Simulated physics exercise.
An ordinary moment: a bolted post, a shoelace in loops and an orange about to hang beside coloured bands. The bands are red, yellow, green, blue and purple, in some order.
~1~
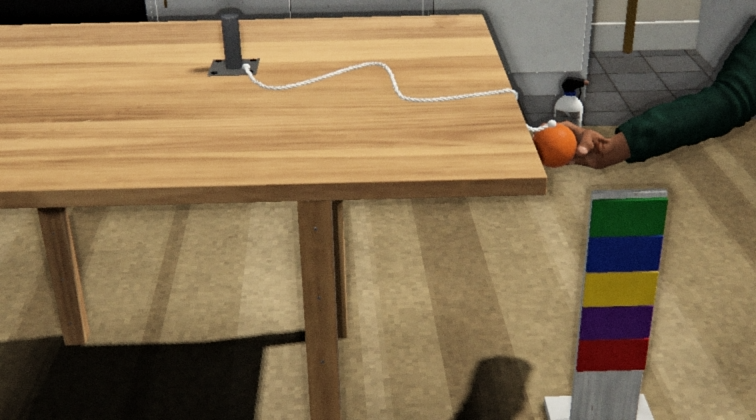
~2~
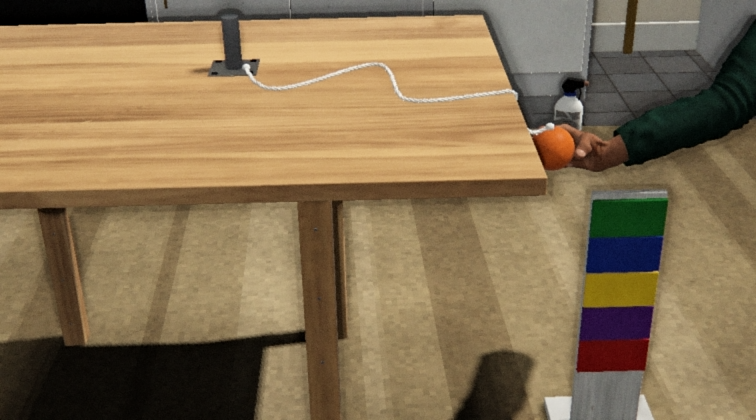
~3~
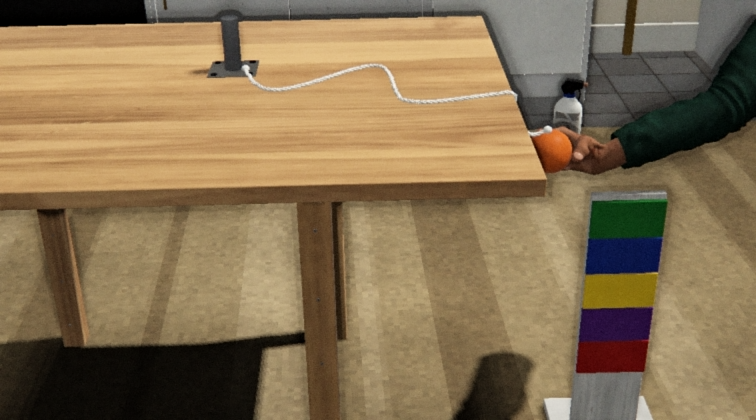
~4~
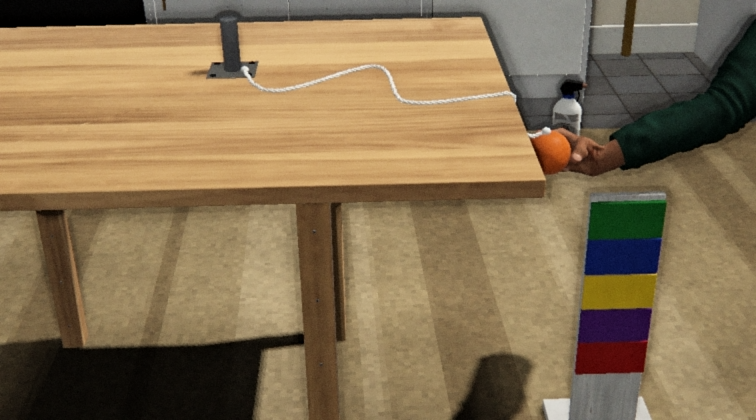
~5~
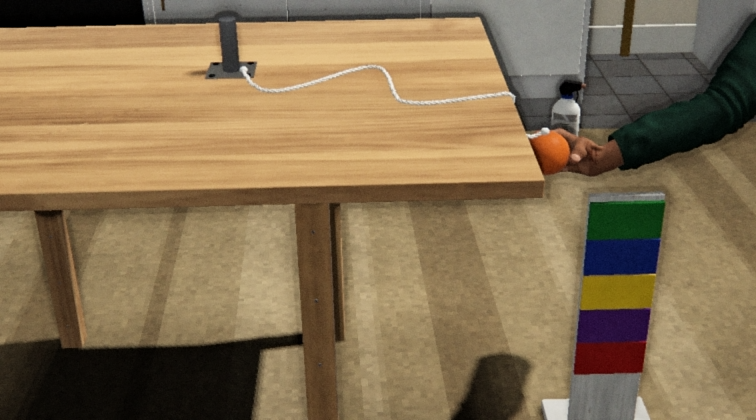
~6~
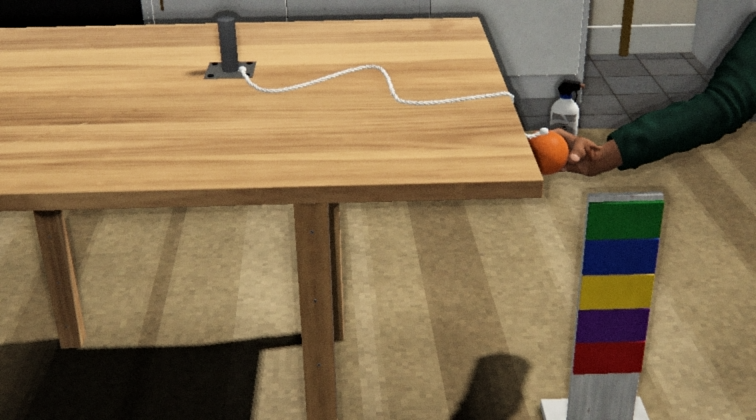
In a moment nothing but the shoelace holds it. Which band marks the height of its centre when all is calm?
The shoelace holds its middle at yellow.
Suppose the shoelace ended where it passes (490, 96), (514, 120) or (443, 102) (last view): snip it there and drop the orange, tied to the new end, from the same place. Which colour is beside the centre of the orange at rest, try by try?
One after the other, green; blue; higher than all five.
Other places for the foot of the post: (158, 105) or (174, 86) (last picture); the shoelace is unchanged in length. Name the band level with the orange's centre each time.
Taking them in turn: Blue; blue.
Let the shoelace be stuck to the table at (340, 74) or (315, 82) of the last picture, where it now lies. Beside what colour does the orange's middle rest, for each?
Taking them in turn: Blue; blue.
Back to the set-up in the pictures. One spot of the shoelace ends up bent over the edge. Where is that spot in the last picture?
It lies at about (393, 91).
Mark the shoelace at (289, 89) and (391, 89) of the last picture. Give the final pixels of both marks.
At (333, 74), then (503, 86).
A little later, orange near (487, 285); level with yellow.
Next, orange near (498, 289); level with yellow.
When it is over, orange near (496, 289); level with yellow. At yellow.
